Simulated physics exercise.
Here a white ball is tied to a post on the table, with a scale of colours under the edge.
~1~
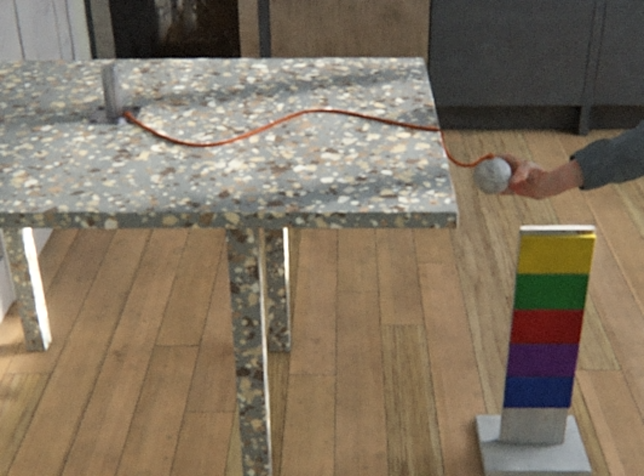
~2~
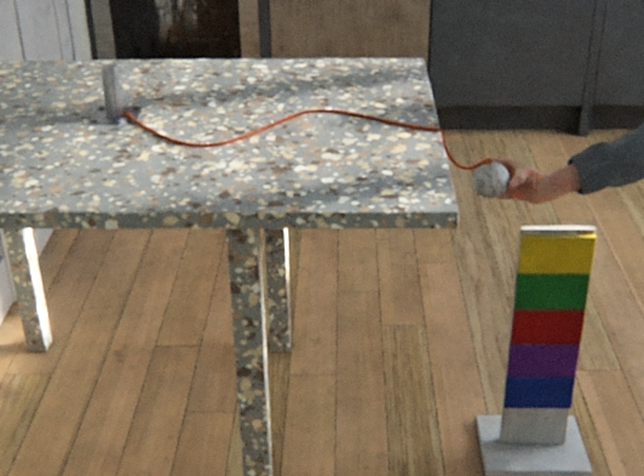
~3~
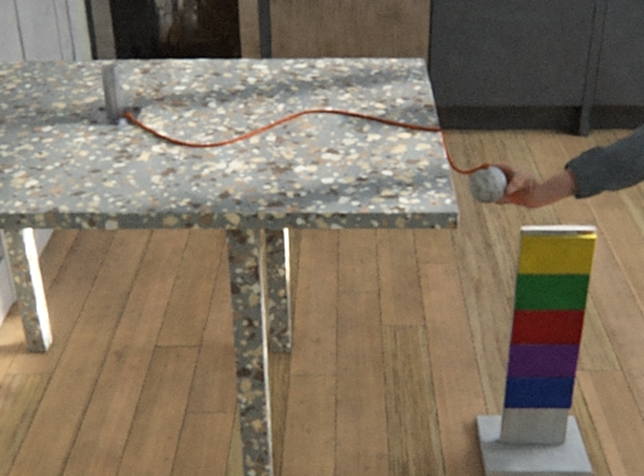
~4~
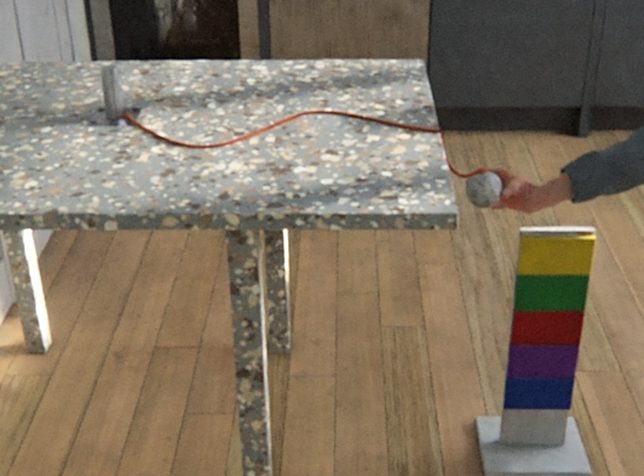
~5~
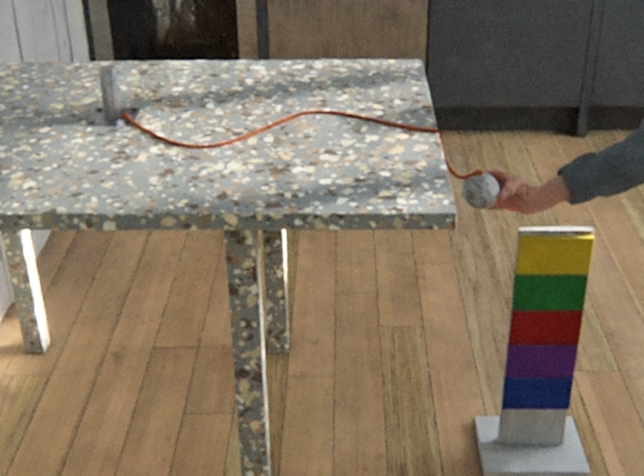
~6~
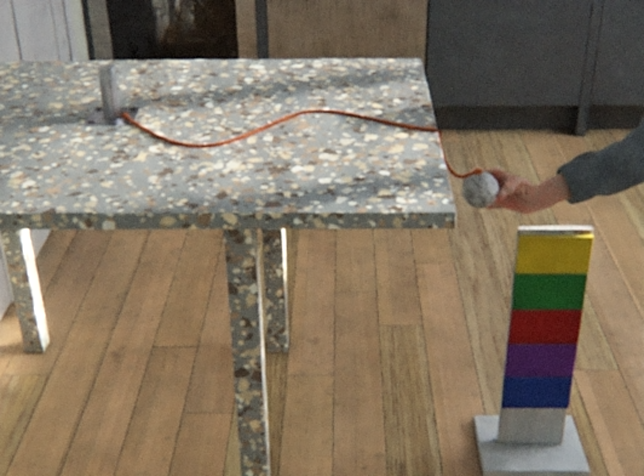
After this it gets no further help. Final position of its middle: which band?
Band: Green.
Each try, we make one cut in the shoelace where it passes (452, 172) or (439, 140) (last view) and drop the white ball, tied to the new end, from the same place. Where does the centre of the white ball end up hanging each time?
Try 1: (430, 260); try 2: (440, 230).
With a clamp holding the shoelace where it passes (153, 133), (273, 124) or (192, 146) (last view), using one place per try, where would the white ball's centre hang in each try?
The pixel places are (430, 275), (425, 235) and (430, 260), one per try.
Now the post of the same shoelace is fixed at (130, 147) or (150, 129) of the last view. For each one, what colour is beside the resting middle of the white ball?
Going case by case, it's red and then red.
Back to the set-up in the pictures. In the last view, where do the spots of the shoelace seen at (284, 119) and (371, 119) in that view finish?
Near (342, 129) and (440, 144).
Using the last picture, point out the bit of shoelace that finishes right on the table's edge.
Approx. (365, 117).
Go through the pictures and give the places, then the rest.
In the first picture, white ball (492, 176); yellow (556, 256); green (552, 292); red (547, 328); purple (543, 362); blue (539, 394).
In the second picture, white ball (491, 180); shoelace through (148, 128) (207, 146) (278, 123) (351, 113) (422, 128).
In the third picture, white ball (488, 185).
In the fourth picture, white ball (484, 189); shoelace through (147, 130) (207, 147) (277, 124) (350, 114) (421, 129).
In the fifth picture, white ball (481, 191).
In the sixth picture, white ball (480, 190); shoelace through (145, 129) (204, 146) (275, 123) (348, 114) (419, 128).
Soon after, ball near (468, 290); level with green.
After that, ball near (395, 282); level with green.
And then, ball near (435, 289); level with green.
In the end, ball near (438, 291); level with green. At green.
